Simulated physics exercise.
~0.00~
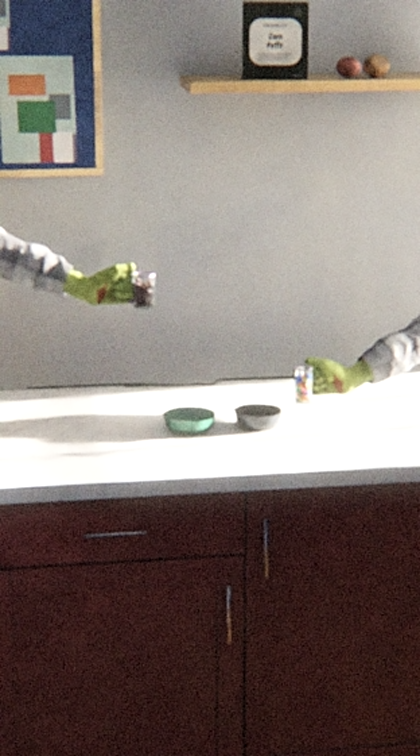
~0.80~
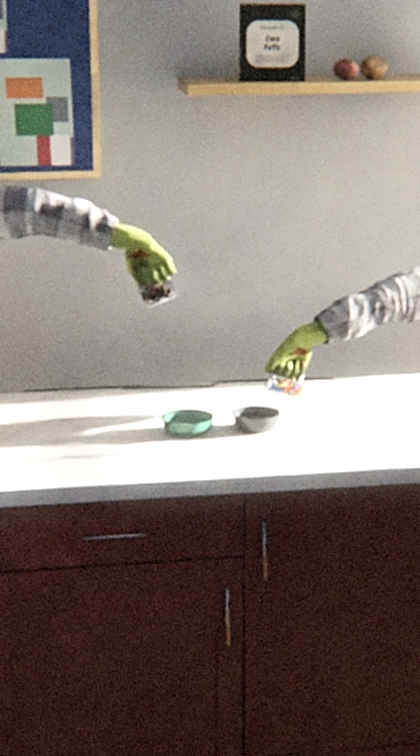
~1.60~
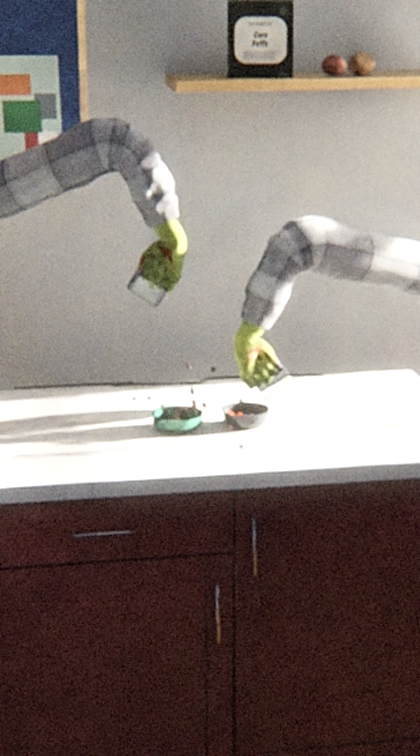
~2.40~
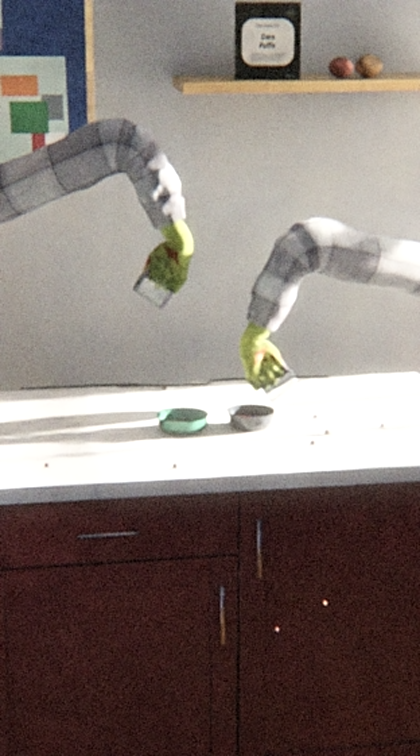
Two green-gloved hands tip cups over two small dishes, and some bits scatter outside them.
